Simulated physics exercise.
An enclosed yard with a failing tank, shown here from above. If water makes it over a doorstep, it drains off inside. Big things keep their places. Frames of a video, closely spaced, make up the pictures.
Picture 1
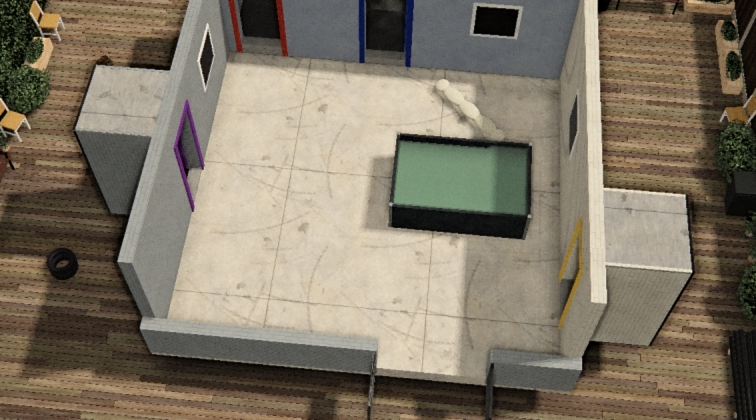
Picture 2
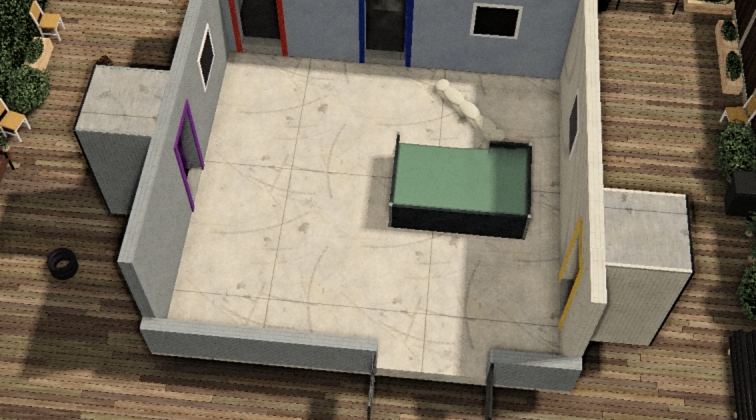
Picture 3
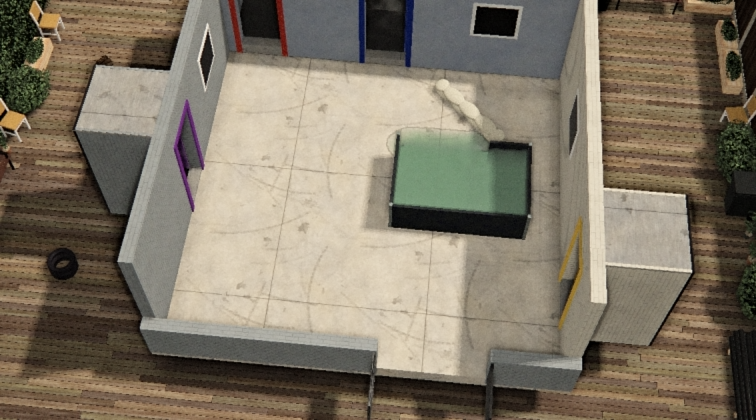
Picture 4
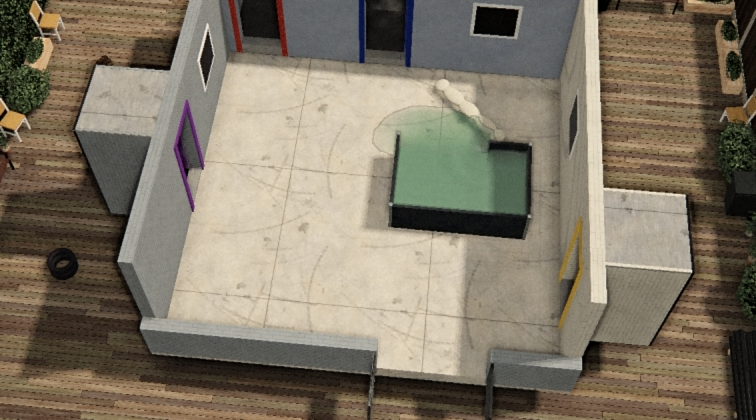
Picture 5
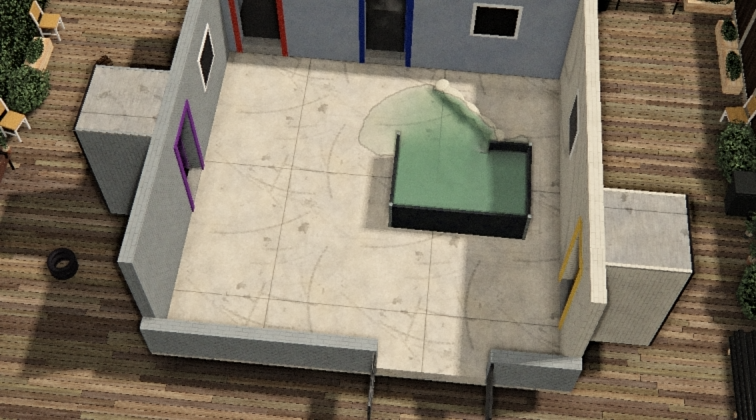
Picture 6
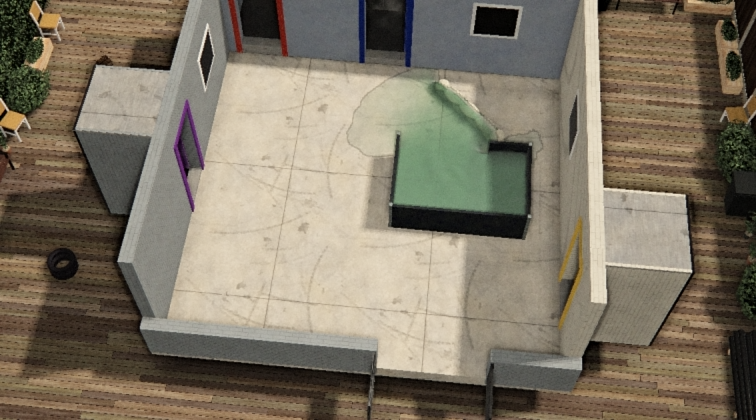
In a walled yard seen from above, greenish water sat still in a dark tank, then poured out the far side, spread over the pale floor toward the left, and washed over a whitish, lumpy object.
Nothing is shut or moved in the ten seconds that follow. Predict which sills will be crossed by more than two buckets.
The yellow door lets in little enough there; the purple door lets in little enough there; the red door lets in little enough there; the blue door lets too much in there.
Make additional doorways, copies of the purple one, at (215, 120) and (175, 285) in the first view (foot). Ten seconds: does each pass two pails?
So the first tops it, and then the second doesn't reach it.
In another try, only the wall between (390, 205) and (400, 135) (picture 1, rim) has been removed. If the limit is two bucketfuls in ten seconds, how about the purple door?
Well, the purple door crosses the line this time.
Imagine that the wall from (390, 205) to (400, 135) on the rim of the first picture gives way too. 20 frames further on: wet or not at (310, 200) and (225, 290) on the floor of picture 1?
Submerged, then submerged.
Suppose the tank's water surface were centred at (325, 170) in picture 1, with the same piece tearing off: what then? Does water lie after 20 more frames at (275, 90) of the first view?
Submerged.
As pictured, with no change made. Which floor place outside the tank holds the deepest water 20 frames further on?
Deepest point: Roughly (237, 61).
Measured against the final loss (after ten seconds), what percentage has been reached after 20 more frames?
Roughly 70 percent.
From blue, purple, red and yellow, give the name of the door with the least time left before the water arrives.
That would be the door marked blue.
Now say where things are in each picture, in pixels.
Still water in the tank at (462, 177), in the first frame.
Water pours out on the tank's far side and has run to a hidden place, in the second frame.
The front is at (391, 141), out from the gap on the tank's far side, in the third frame.
The front is at (384, 124), out from the gap on the tank's far side, in the fourth frame.
The front is at (424, 88), out from the gap on the tank's far side, in the fifth frame.
Water pours out on the tank's far side and has run to (423, 69), in the sixth frame.
A moment on, water covers 20 % of the floor; the yellow door not reached, the purple door not reached, the red door not reached, the blue door under two buckets in.
Next, water covers 30 % of the floor; the yellow door not reached, the purple door not reached, the red door wet at the sill, nothing in, the blue door far over two buckets in.
Then, water covers 40 % of the floor; the yellow door not reached, the purple door wet at the sill, nothing in, the red door wet at the sill, nothing in, the blue door far over two buckets in.
Later, water covers 70 % of the floor; the yellow door wet at the sill, nothing in, the purple door wet at the sill, nothing in, the red door under two buckets in, the blue door far over two buckets in.
In the end, water covers 95 % of the floor; the yellow door wet at the sill, nothing in, the purple door wet at the sill, nothing in, the red door under two buckets in, the blue door far over two buckets in.
